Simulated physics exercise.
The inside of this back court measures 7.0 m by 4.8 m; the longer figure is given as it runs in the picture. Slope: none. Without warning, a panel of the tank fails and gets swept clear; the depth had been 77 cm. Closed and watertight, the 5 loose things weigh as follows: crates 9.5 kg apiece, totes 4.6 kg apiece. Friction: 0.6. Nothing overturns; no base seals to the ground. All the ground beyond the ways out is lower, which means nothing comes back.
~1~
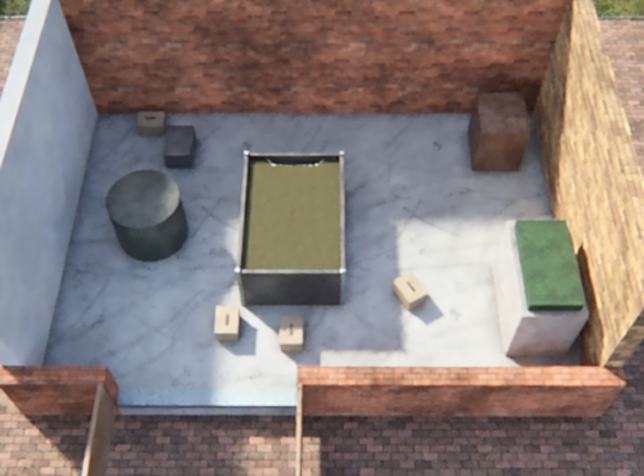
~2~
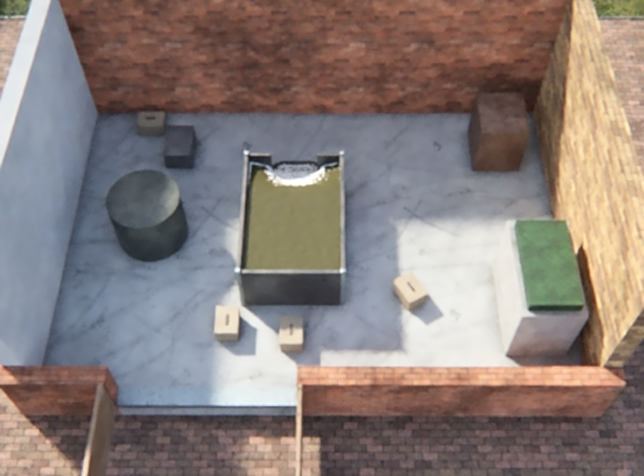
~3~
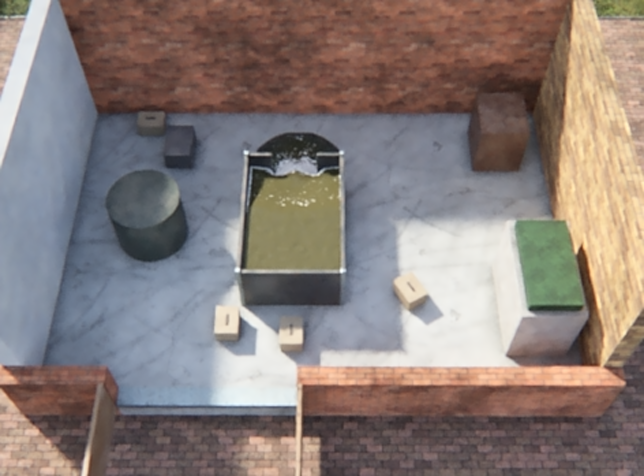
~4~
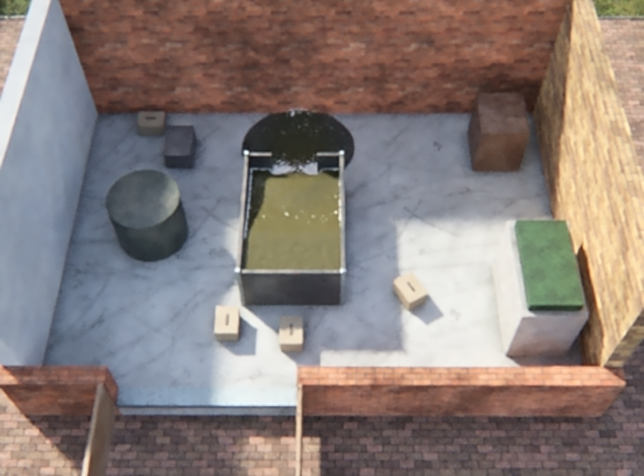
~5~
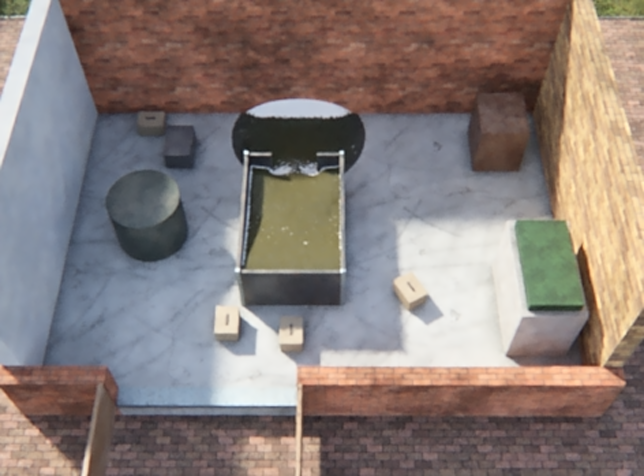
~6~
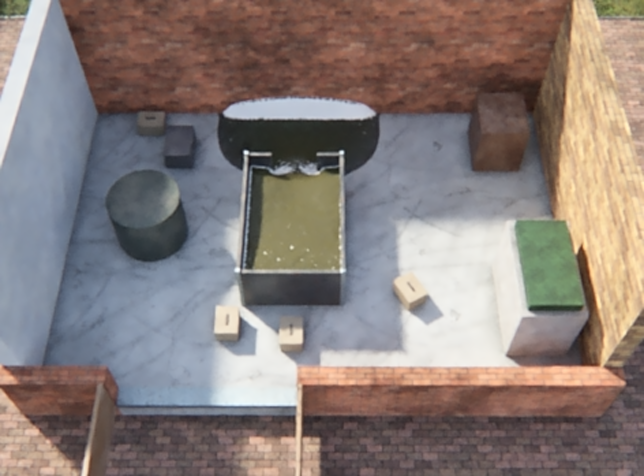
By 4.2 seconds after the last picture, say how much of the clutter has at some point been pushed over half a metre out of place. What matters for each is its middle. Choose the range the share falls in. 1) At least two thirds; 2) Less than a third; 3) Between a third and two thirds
Between a third and two thirds.
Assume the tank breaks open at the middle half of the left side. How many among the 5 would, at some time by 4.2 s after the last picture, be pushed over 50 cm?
Then 2.
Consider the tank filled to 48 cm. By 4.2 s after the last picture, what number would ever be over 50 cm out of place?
That would make 2 of them.
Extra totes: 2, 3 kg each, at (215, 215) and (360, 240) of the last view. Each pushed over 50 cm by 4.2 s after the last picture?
First falls shy, then falls shy.
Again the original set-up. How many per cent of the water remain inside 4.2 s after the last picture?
I'd say some 100 percent hasn't gone yet.
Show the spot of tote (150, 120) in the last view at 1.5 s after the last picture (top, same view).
Look for it near (97, 147).
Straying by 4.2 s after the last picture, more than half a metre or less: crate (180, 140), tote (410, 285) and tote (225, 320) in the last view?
Well, in that order it's topping it, not reaching it, not reaching it.
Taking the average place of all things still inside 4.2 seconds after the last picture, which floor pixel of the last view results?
I'd say about (237, 302) in the last view.
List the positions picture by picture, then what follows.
The first picture shows a crate at (179, 140) rests on the ground; a tote at (291, 330) rests on the ground; 2.5 m2 under water; 0 of 5 have shifted.
The second picture shows a crate at (179, 140) rests on the ground; a tote at (291, 330), on the bottom; water covers 2.9 m2; 0 of 5 have shifted.
The third picture shows a crate at (179, 140), on the bottom; a tote at (291, 330), on the bottom; water covers 3.7 m2; 0 of 5 have shifted.
The fourth picture shows a crate at (179, 140) rests on the ground; a tote at (291, 330) rests on the ground; 4.6 m2 under water; 0 of 5 have shifted.
The fifth picture shows a crate at (179, 140) rests on the ground; a tote at (291, 330), on the bottom; water covers 5.2 m2; 0 of 5 have shifted.
The sixth picture shows a crate at (179, 140), on the bottom; a tote at (291, 330), on the bottom; 5.7 m2 under water; 0 of 5 have shifted.
Then, 0.4 s after the last picture 0 of 5 are over 50 cm from their spots; 0 afloat.
Then, 1.5 s after the last picture 1 of 5 are over 50 cm from their spots; 0 afloat.
Then, 2.8 s after the last picture 2 of 5 are over 50 cm from their spots; 2 afloat.
Then, 4.2 s after the last picture 2 of 5 are over 50 cm from their spots, and 2 have been at some point; 2 afloat.
